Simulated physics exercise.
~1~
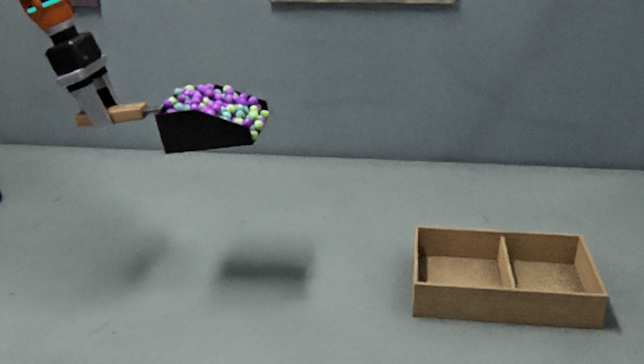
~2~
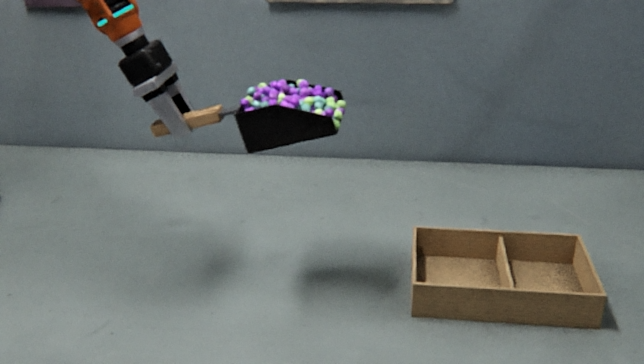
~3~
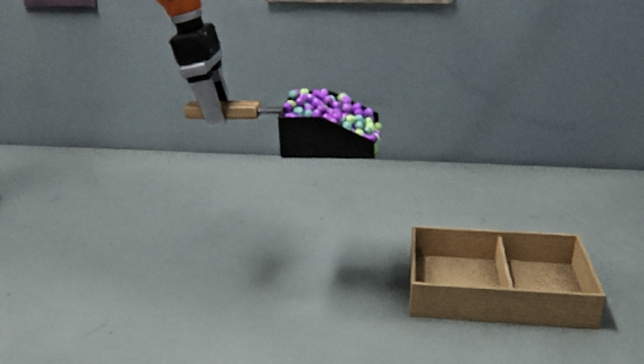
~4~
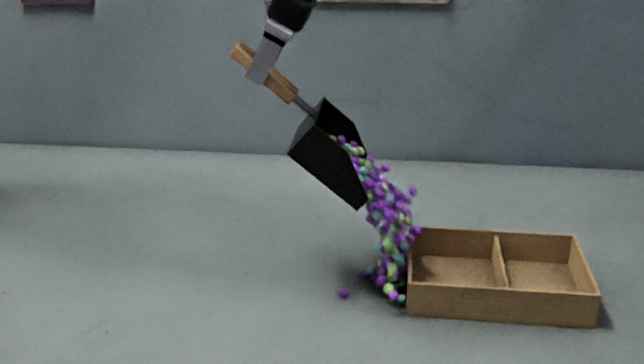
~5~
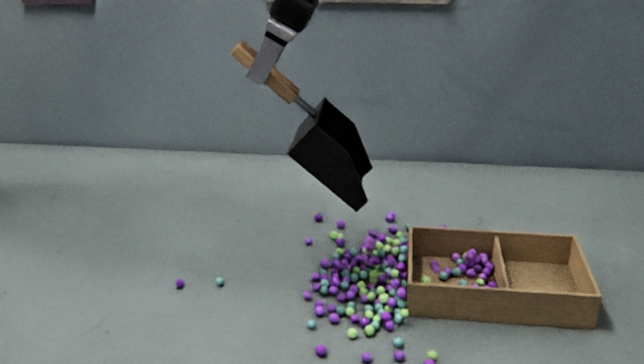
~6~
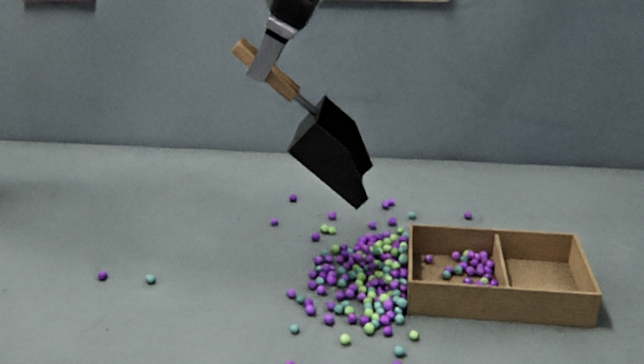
A robot arm carries a scoop of colorful balls right and tips it, spilling most beside a divided wooden box.
